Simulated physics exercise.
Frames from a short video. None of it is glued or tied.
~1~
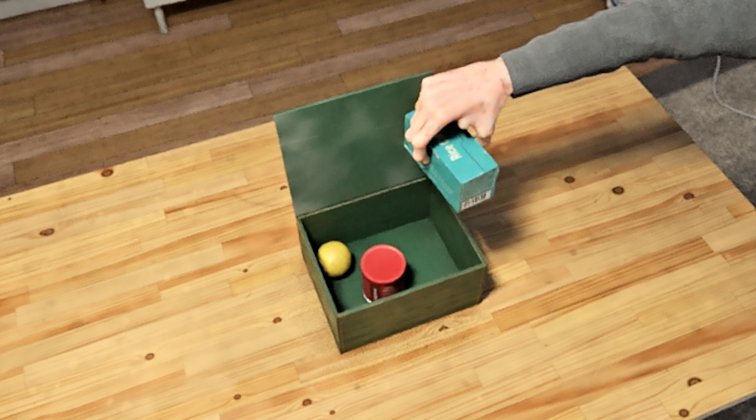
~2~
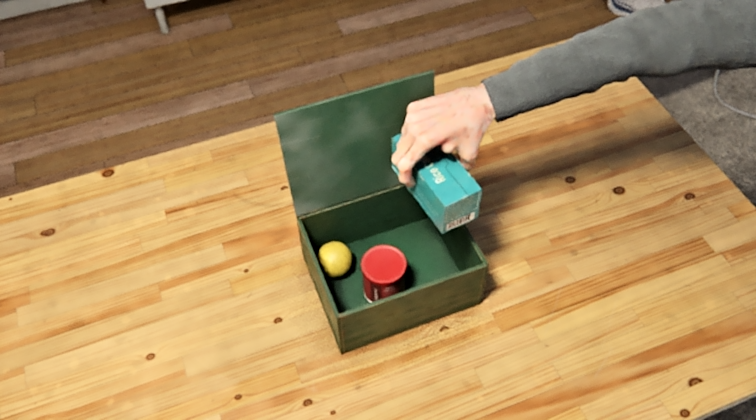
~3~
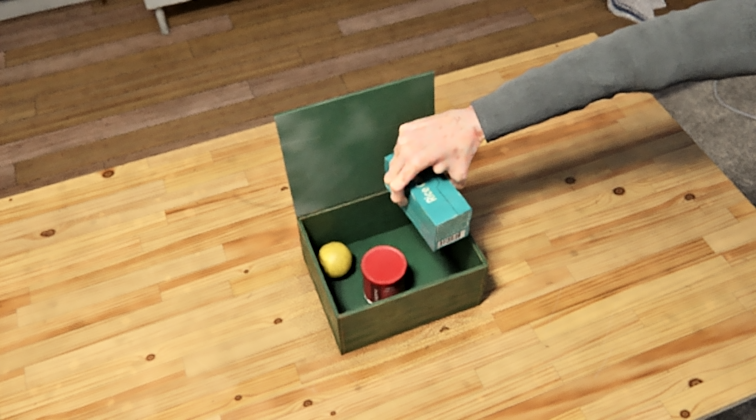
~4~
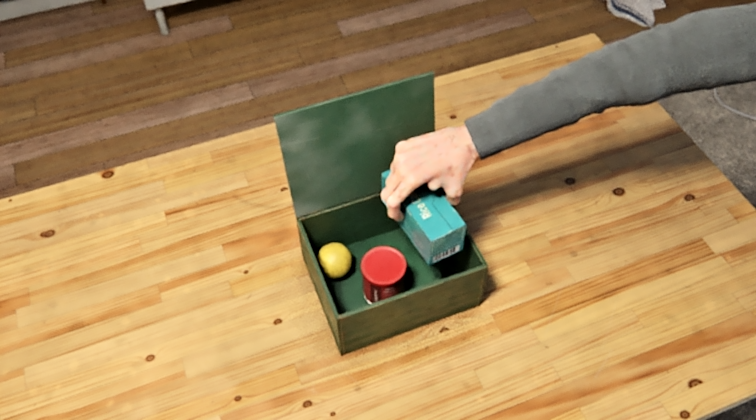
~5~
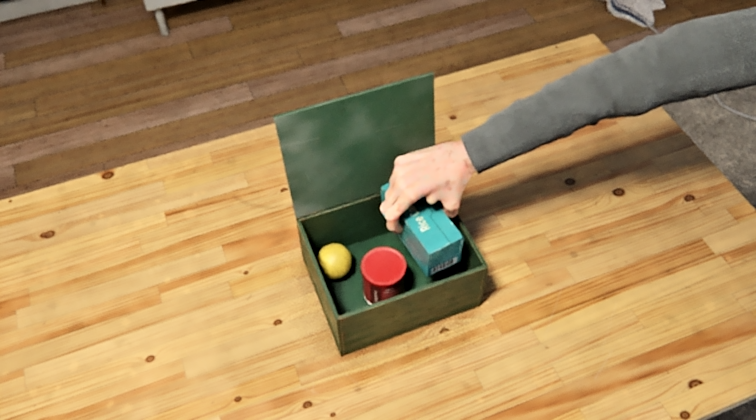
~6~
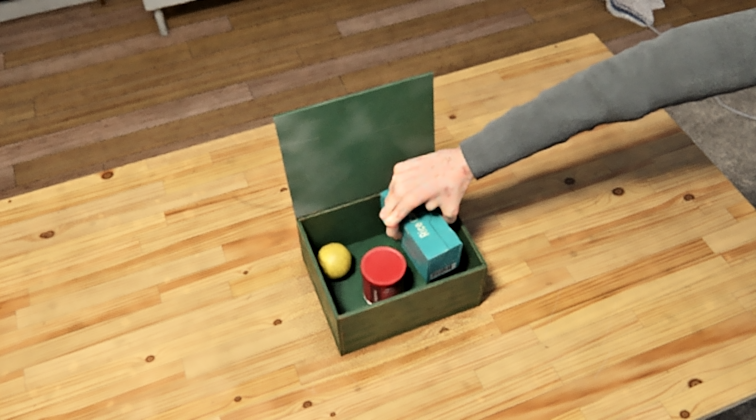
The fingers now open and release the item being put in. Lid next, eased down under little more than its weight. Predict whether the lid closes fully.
Prediction: It closes fully.
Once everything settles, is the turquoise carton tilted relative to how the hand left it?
By the end it has kept its angle.
Then, 0.40 s later than the last frame, turquoise carton moved a little near (418, 258).
Then, 1.50 s later than the last frame, lid 70° above the rim; turquoise carton moved a little near (418, 258).
Then, 1.80 s later than the last frame, lid 33° above the rim; turquoise carton moved a little near (418, 258).
Then, 1.90 s later than the last frame, lid 15° above the rim; turquoise carton moved a little near (418, 258).
When it is over, lid shut; moved from the start, turquoise carton; the other 2 as before. End places, in pixels of the last picture, turquoise carton near (418, 258).
